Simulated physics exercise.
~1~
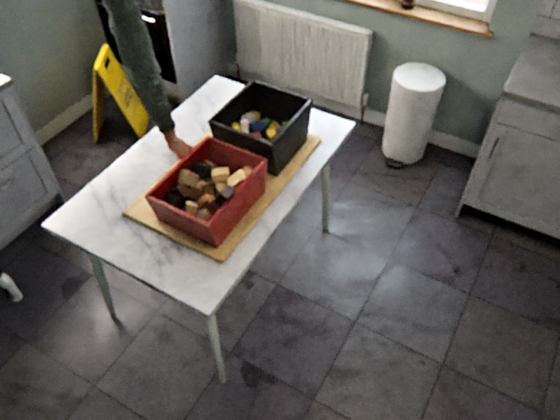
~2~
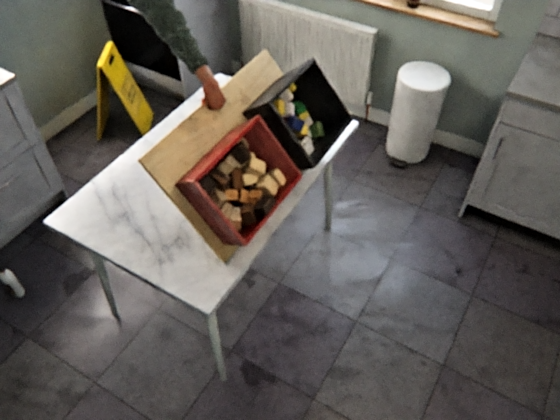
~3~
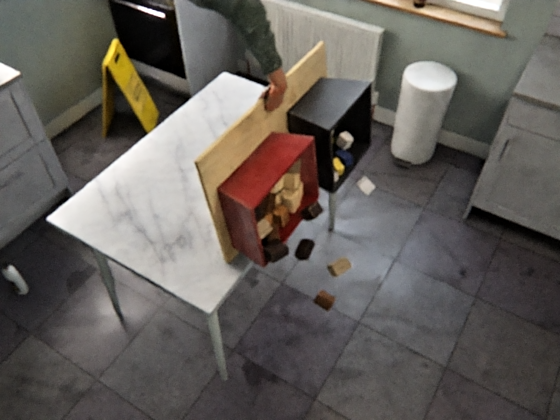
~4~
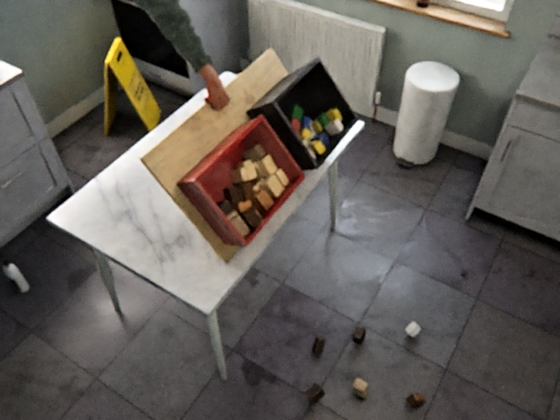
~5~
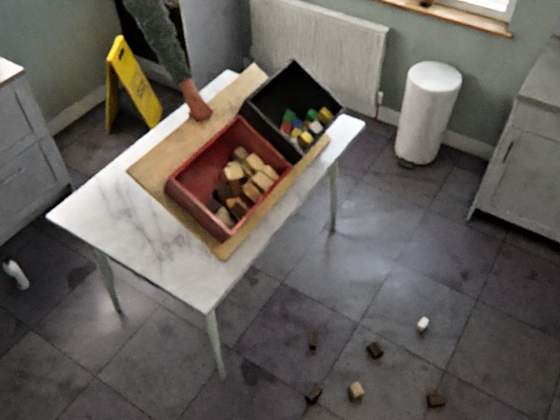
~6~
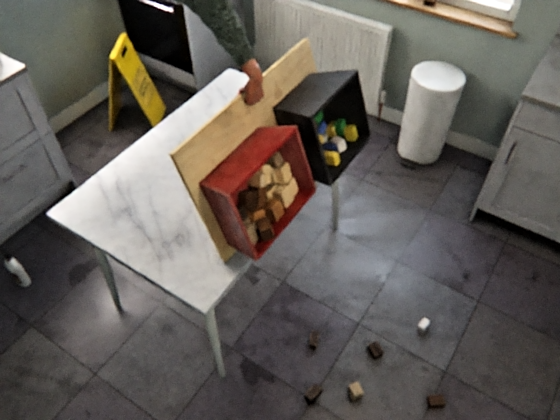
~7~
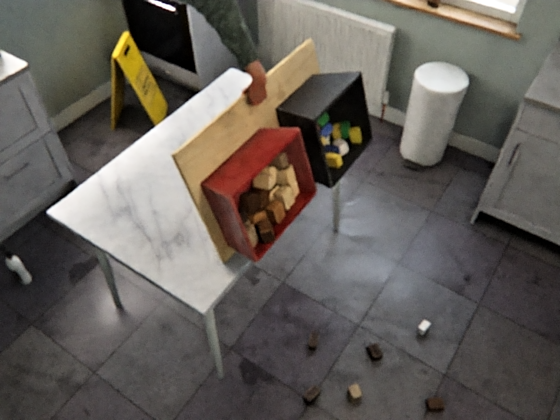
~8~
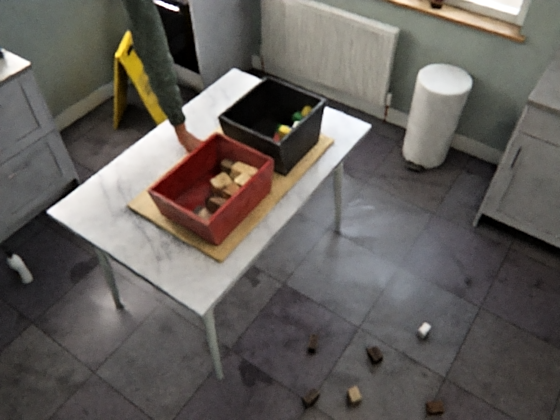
A wooden board carrying a red basket of wooden blocks and a black basket of colourful toy bricks lies on a white marble-topped table, seen from above in a grey-tiled kitchen. A yellow floor sign stands behind at left, a white bin at right. A worker's hand tilts the board steeply to the right, and several pieces tumble to the floor. The hand lowers it partway, then raises it steeply again, with nothing more seen falling. Finally the board is laid flat, most pieces still in the baskets and a few scattered on the tiles.
